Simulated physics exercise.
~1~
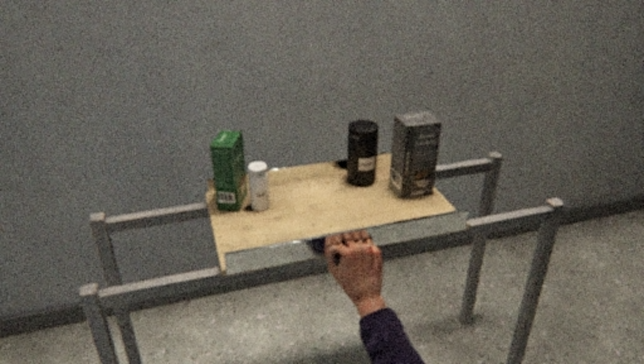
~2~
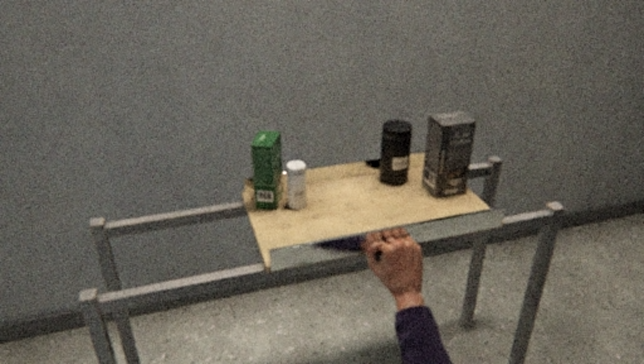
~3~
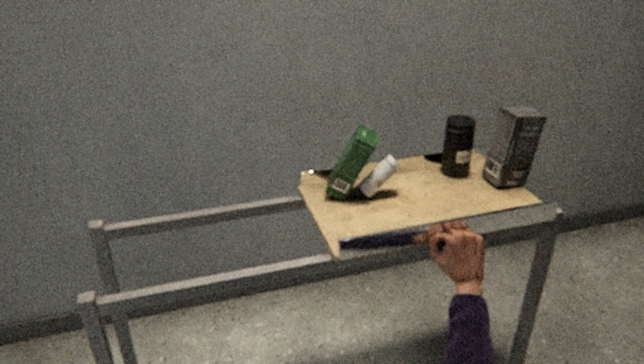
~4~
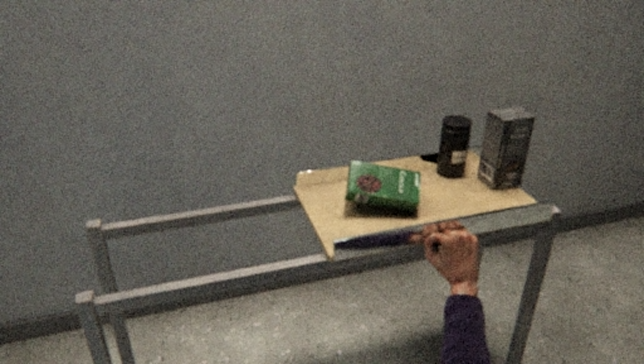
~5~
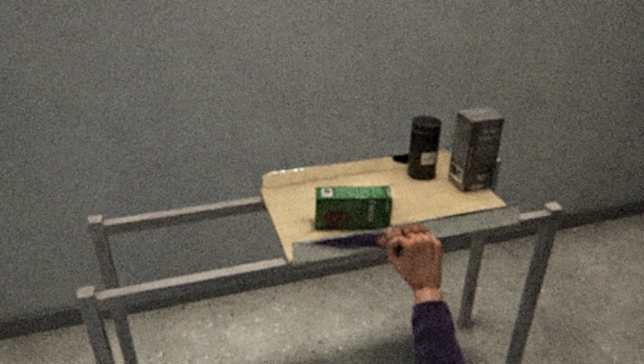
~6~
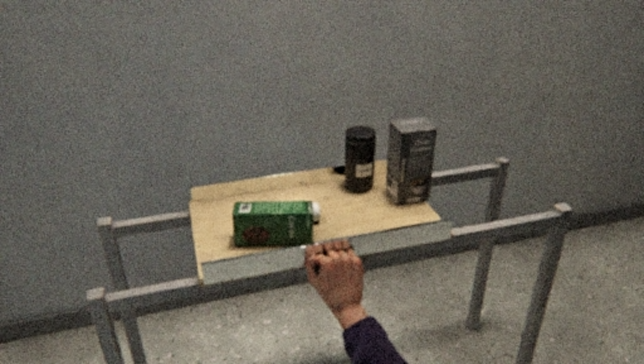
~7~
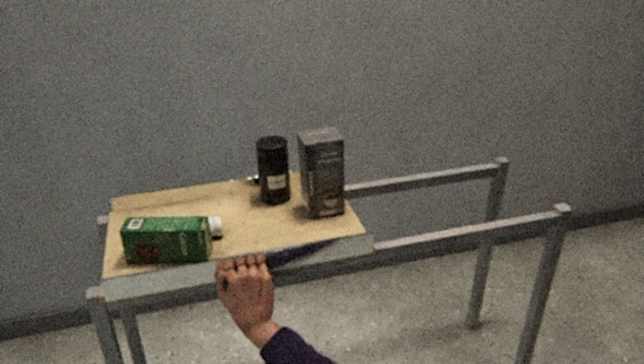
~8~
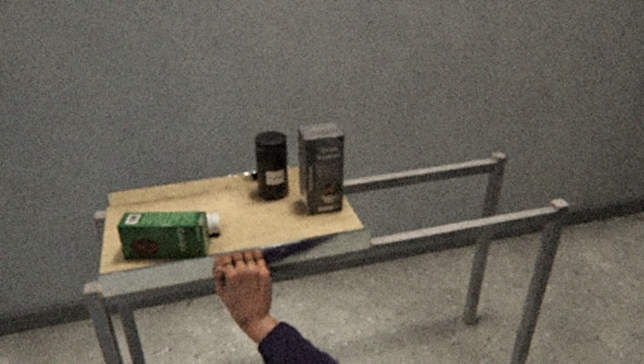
Against a plain grey wall, a wooden tray rests across two metal rails, carrying a green packet, a small white shaker, a black jar and a tall grey carton, all upright. A hand in a purple sleeve grips the front edge and pushes the tray to the right. As it reaches the right end, the packet and shaker tip over to the right and fall onto their sides. The hand then moves the tray back left, all the way to the other end. There it stops, with the packet and shaker lying down and the jar and carton still standing.
